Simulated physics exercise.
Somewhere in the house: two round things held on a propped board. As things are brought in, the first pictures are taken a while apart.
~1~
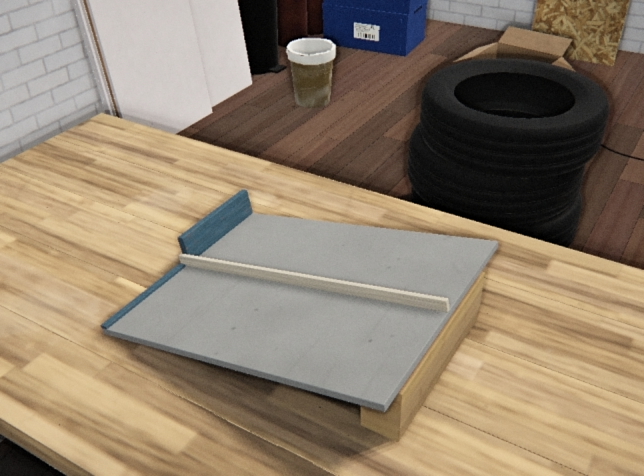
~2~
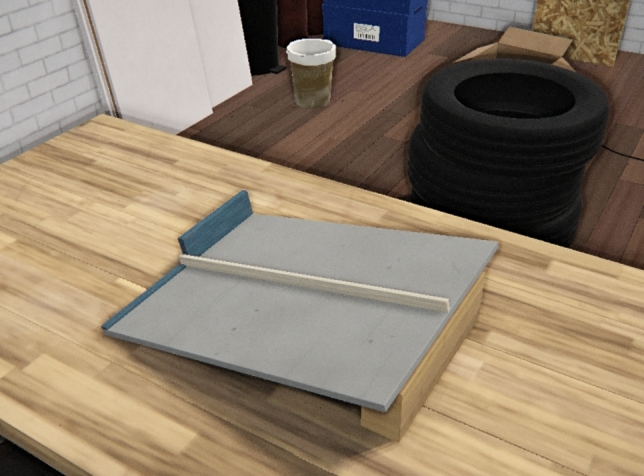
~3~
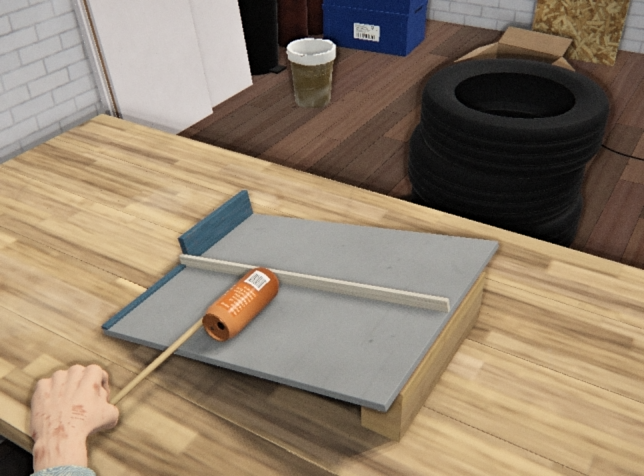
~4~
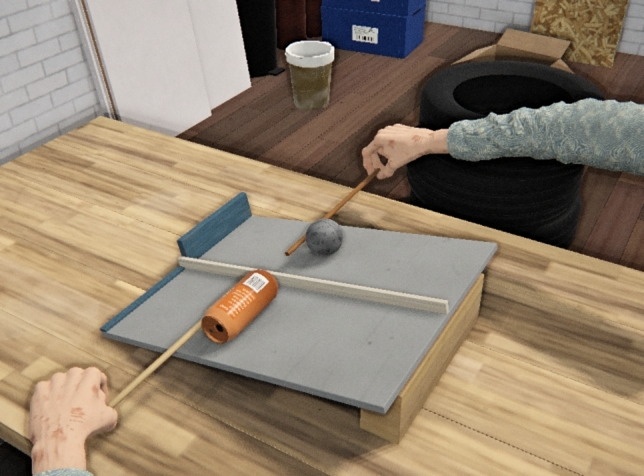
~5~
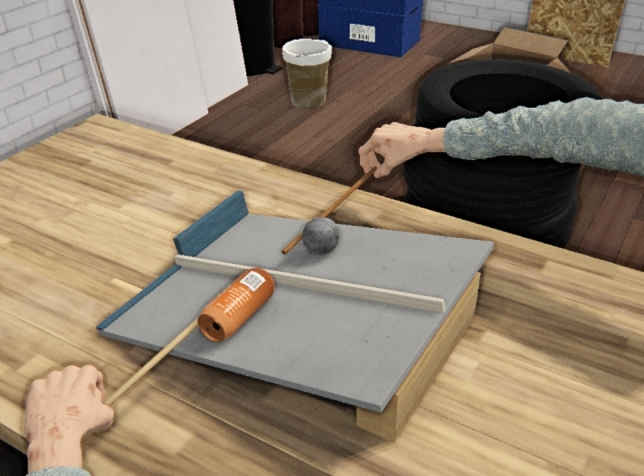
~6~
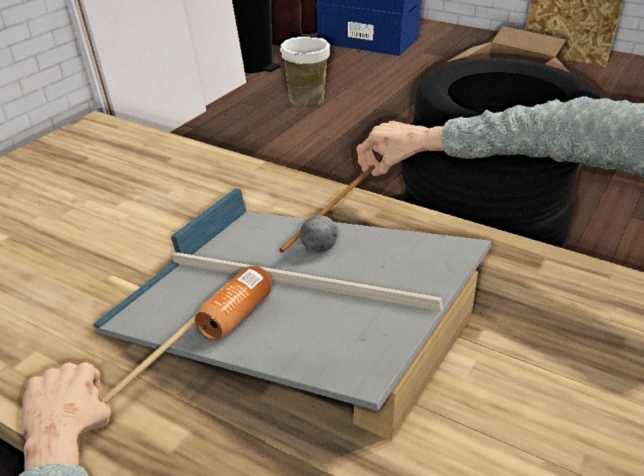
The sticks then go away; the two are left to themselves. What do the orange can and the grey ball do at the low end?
Well, the orange can makes it off, and the grey ball stays on.
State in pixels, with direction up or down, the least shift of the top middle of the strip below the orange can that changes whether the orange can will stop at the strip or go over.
4 pixels up.
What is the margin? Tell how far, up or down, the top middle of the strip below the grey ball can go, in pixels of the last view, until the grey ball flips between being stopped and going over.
About 16 pixels down.
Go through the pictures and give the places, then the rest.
In the first frame, board (296, 274).
In the second frame, board (297, 275).
In the third frame, orange can (243, 303); board (297, 274).
In the fourth frame, held back by the sticks; grey ball (324, 238); board (296, 277).
In the fifth frame, held back by the sticks; orange can (238, 303); board (292, 275).
In the sixth frame, held back by the sticks; orange can (235, 301); grey ball (318, 234); board (290, 273).
Then, 0.52 s after the last picture, orange can rolling on the board near (167, 287); grey ball rolling on the board near (247, 225).
Then, 1.04 s after the last picture, orange can off the board near (50, 251); grey ball resting against the strip near (226, 222).
By the end, the orange can goes over the end; the grey ball is held by the strip, near (226, 222).
